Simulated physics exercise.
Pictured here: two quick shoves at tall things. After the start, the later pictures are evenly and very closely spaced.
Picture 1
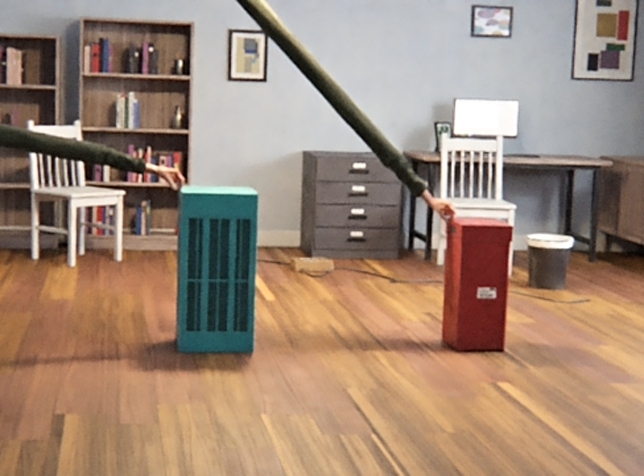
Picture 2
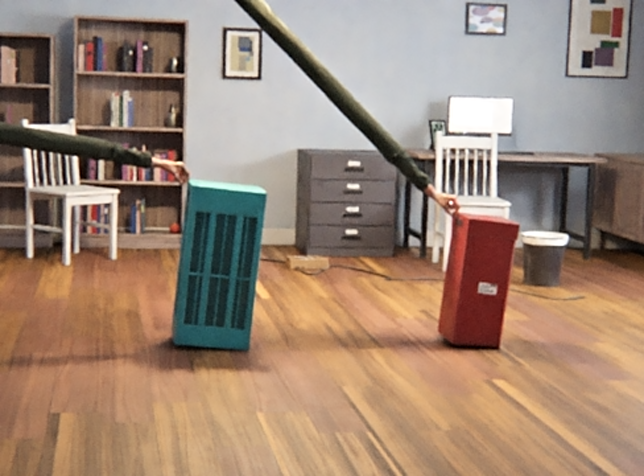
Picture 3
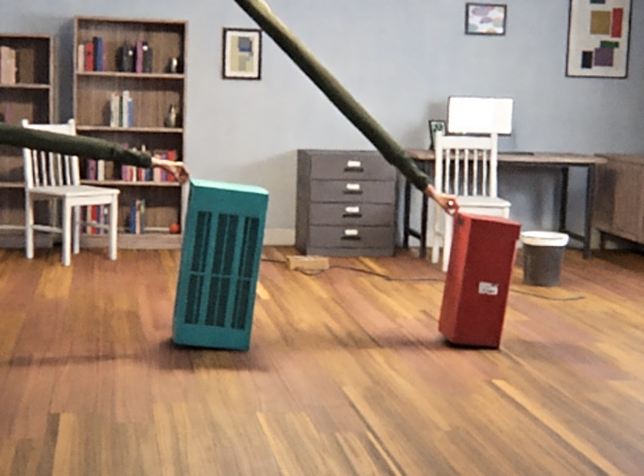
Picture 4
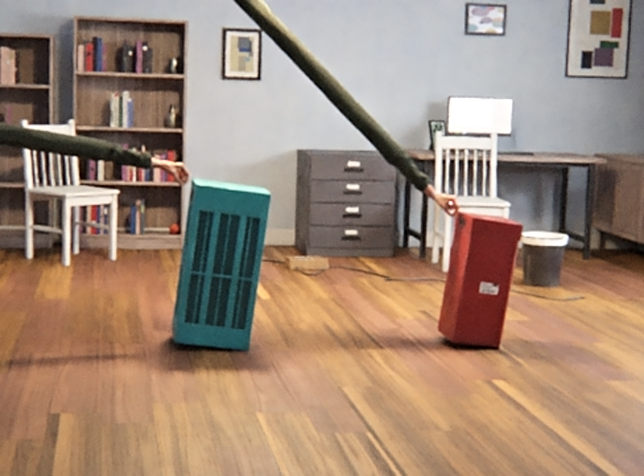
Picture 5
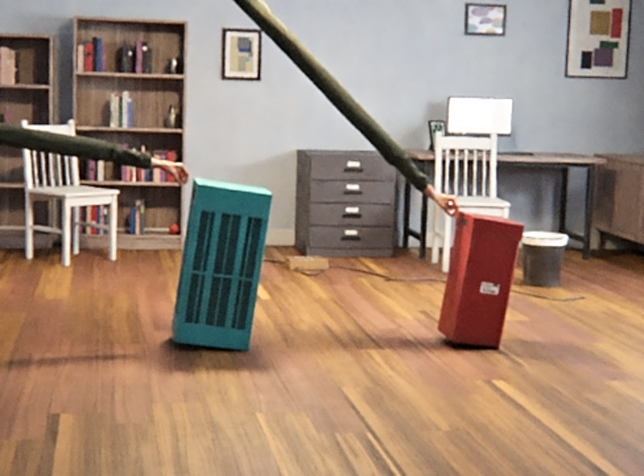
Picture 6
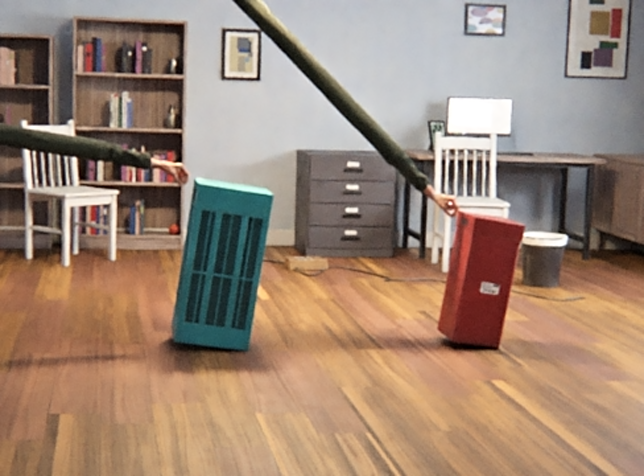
Two outstretched arms pushed a tall turquoise crate and a smaller red tote, and both leaned to the right on the wooden floor, then tilted very slightly more with the hands still close by.
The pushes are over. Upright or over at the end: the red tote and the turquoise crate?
What happens is the red tote recovers while the turquoise crate recovers.
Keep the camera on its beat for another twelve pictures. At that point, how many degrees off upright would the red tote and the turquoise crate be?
The first leans around 4° from upright and the second around 4°.
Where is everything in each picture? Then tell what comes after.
In the first frame, red tote (476, 284) upright; turquoise crate (216, 268) upright.
In the second frame, red tote (477, 279) 6° off upright; turquoise crate (218, 264) 5° off upright.
In the third frame, red tote (478, 279) 6° off upright; turquoise crate (219, 264) 6° off upright.
In the fourth frame, red tote (479, 279) 7° off upright; turquoise crate (220, 263) 7° off upright.
In the fifth frame, red tote (479, 279) 8° off upright; turquoise crate (221, 263) 7° off upright.
In the sixth frame, red tote (480, 279) 9° off upright; turquoise crate (221, 263) 8° off upright.
Then, 0.24 s past the last view, red tote 4° off upright near (474, 281); turquoise crate 3° off upright near (214, 266).
Then, 0.50 s past the last view, red tote 4° off upright near (466, 280); turquoise crate 3° off upright near (206, 266).
Then, 0.74 s past the last view, red tote upright near (472, 281); turquoise crate upright near (210, 267).
Finally, the red tote settles on its feet, near (470, 282); the turquoise crate settles on its feet, near (210, 267).
